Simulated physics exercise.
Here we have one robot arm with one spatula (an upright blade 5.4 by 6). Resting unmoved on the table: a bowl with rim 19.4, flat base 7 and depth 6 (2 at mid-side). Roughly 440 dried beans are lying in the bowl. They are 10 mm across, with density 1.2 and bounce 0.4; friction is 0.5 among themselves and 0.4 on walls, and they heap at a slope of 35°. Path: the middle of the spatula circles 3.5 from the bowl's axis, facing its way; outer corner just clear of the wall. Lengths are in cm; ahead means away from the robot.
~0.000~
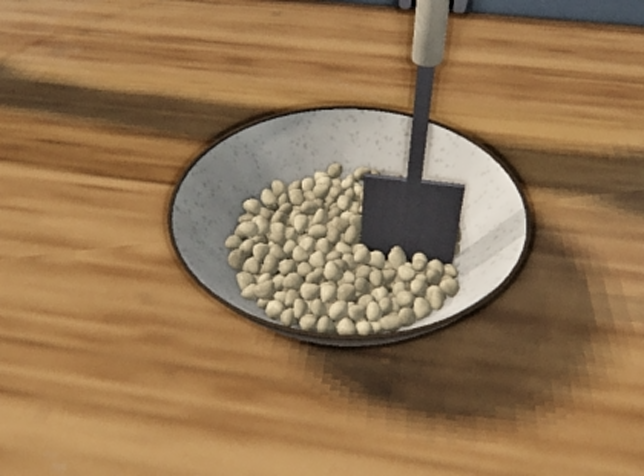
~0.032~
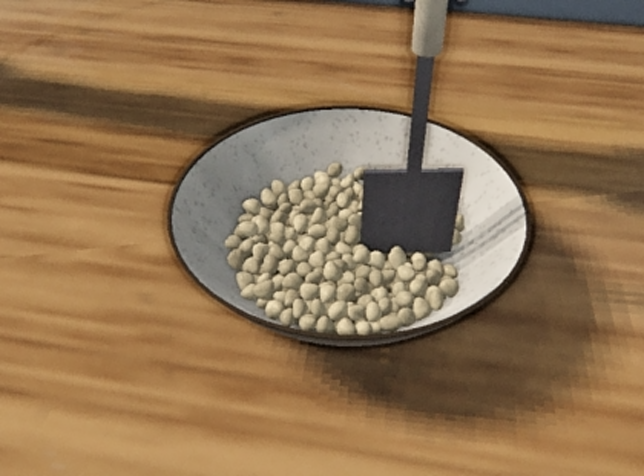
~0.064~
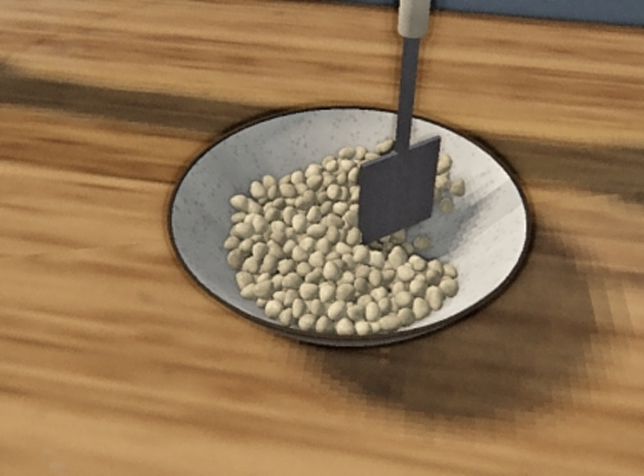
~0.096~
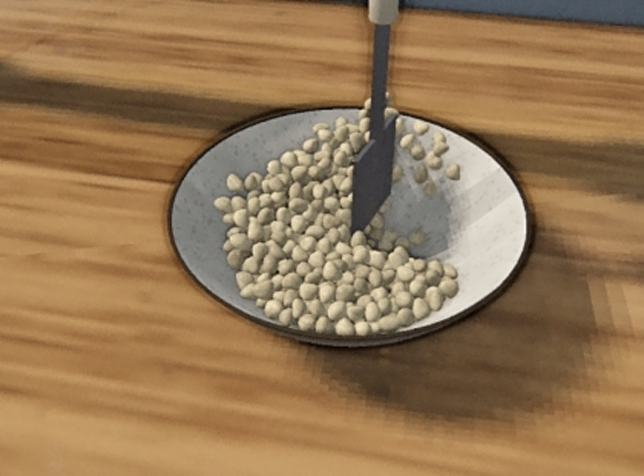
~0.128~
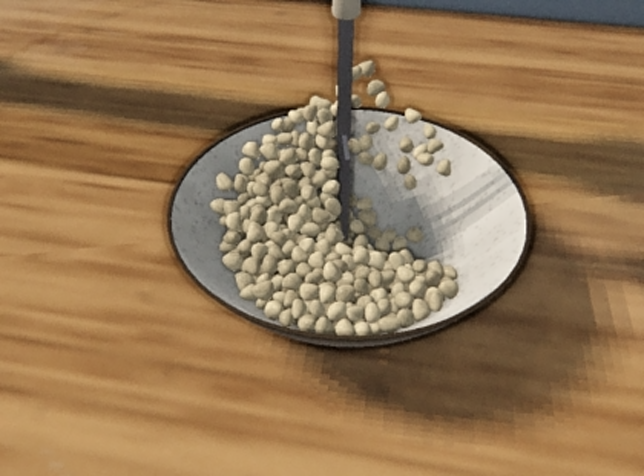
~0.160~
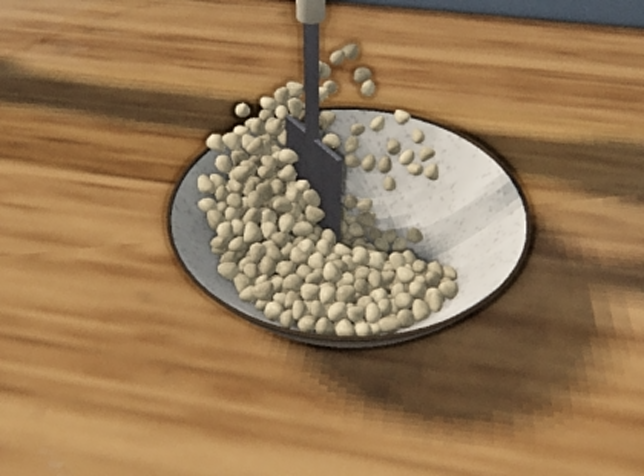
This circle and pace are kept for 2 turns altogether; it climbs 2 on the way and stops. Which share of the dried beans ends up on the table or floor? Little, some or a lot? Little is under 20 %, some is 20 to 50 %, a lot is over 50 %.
Some.
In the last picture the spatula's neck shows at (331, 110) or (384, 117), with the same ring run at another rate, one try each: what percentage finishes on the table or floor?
Roughly 20 and 0 percent, in that order.
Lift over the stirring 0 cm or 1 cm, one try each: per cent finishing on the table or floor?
About 40 and 30 per cent.
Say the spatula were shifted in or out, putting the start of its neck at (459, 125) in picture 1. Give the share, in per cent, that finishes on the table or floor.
Close to 0 in a hundred.
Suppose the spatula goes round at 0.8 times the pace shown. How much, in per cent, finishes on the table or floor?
Some 15 in a hundred.
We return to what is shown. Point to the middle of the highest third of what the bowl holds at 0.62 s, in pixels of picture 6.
Somewhere around (346, 218), I think.
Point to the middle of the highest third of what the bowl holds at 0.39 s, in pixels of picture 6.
About (442, 251).
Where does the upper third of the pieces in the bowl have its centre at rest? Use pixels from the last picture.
The centre is near pixel (352, 224).
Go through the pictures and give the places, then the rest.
Spatula neck at (417, 157), 0° round; upper third of the load around (338, 236), from x 235 to 455, top at y 170; 440 in the bowl, in the first picture.
Spatula neck at (416, 147), 13° round; upper third of the load around (341, 229), from x 235 to 455, top at y 170, in the second picture.
Spatula neck at (404, 127), 43° round; upper third of the load around (344, 202), from x 235 to 460, top at y 145, in the third picture.
Spatula neck at (377, 113), 74° round; upper third of the load around (331, 184), from x 225 to 455, top at y 100, in the fourth picture.
Spatula neck at (344, 108), 105° round; upper third of the load around (306, 178), from x 220 to 450, top at y 70; 436 in the bowl, 4 in flight or on the tool, in the fifth picture.
Spatula neck at (312, 113), 136° round; upper third of the load around (276, 173), from x 205 to 450, top at y 50; 431 in the bowl, 9 in flight or on the tool, in the sixth picture.
After 0.39 s, 2° round, highest piece 8 above the table; 338 in the bowl, 58 on the table or floor, 44 in flight or on the tool.
After 0.62 s, 228° round, highest piece 6 above the table; 322 in the bowl, 117 on the table or floor, 1 in flight or on the tool.
After 0.94 s, 0° round, highest piece 5 above the table; 322 in the bowl, 118 on the table or floor.
After 1.64 s, 0° round, highest piece 5 above the table; 322 in the bowl, 118 on the table or floor.
At rest, 322 in the bowl, 118 on the table or floor. That is 27 % on the table or floor.
